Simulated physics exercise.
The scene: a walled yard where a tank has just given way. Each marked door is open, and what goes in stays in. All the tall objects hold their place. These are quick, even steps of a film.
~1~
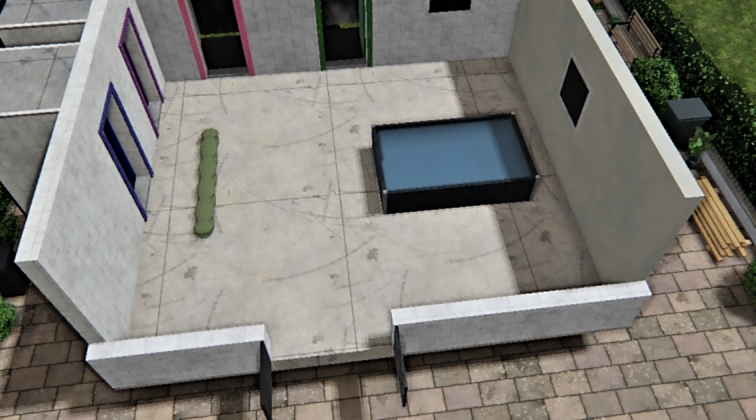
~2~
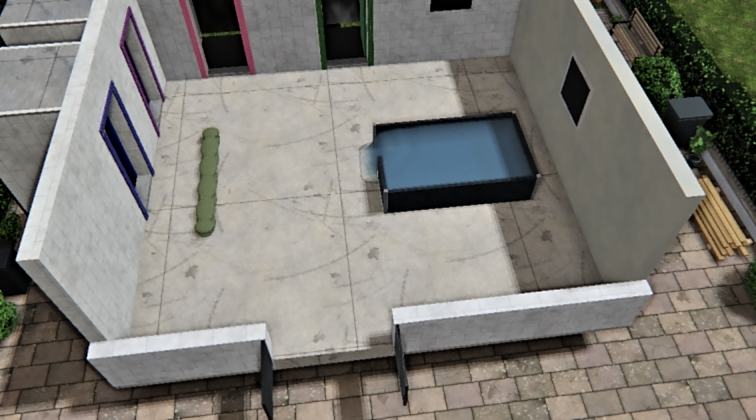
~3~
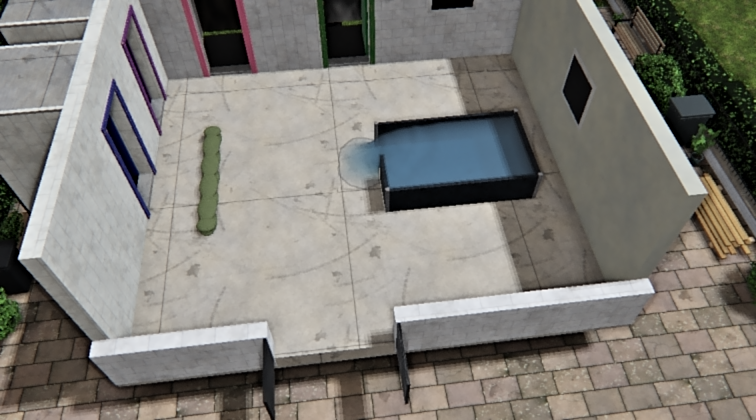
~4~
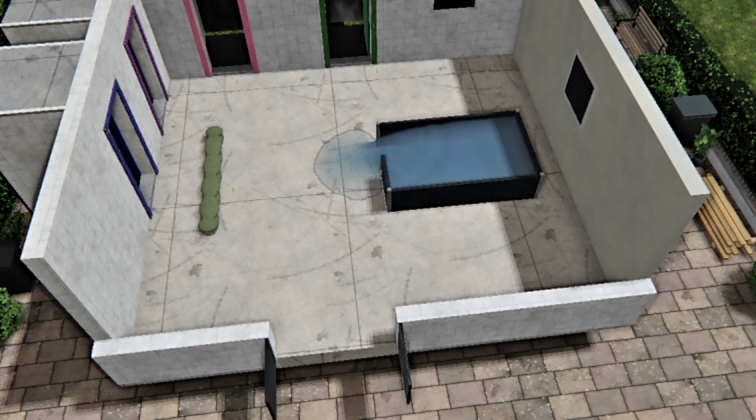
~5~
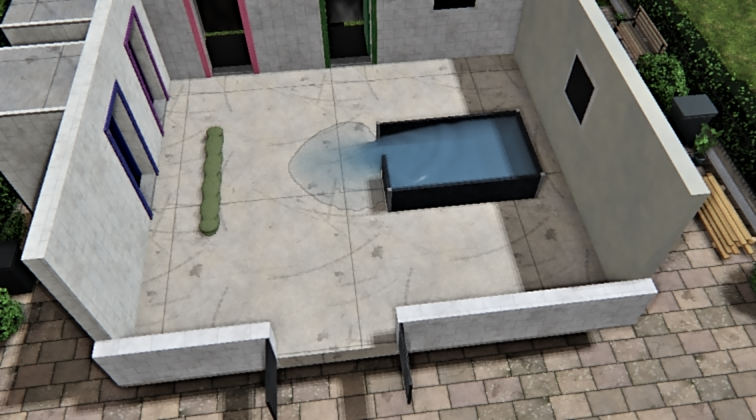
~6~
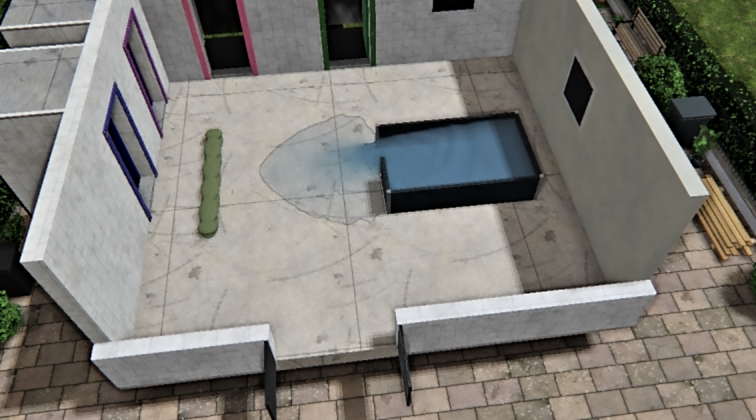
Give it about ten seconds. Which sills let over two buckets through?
The blue door admits no more than that; the green door admits no more than that; the pink door lets in a lot; the purple door admits no more than that.
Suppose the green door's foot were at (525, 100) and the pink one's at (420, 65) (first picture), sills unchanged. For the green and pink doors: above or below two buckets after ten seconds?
Then: Green takes less; pink stays under.
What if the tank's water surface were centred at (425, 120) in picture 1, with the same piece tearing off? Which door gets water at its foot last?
That is the blue one.
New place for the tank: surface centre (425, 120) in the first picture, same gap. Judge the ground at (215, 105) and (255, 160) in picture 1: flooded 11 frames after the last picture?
One after the other: Wet, awash.
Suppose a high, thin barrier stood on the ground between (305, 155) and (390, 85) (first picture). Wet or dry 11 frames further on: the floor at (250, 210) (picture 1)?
Verdict: Wet.
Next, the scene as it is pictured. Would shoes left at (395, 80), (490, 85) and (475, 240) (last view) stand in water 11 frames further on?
In that order: Not flooded, free of water, free of water.
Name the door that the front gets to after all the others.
That is the blue door.
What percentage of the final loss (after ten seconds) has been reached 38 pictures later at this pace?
Close to 45 %.
A moment on, water covers 15 % of the floor; the blue door not reached, the green door not reached, the pink door not reached, the purple door not reached.
Next, water covers 25 % of the floor; the blue door not reached, the green door not reached, the pink door not reached, the purple door not reached.
Then, water covers 35 % of the floor; the blue door not reached, the green door wet at the sill, nothing in, the pink door under two buckets in, the purple door wet at the sill, nothing in.
Later, water covers 50 % of the floor; the blue door wet at the sill, nothing in, the green door wet at the sill, nothing in, the pink door far over two buckets in, the purple door under two buckets in.
In the end, water covers 75 % of the floor; the blue door wet at the sill, nothing in, the green door wet at the sill, nothing in, the pink door far over two buckets in, the purple door under two buckets in.
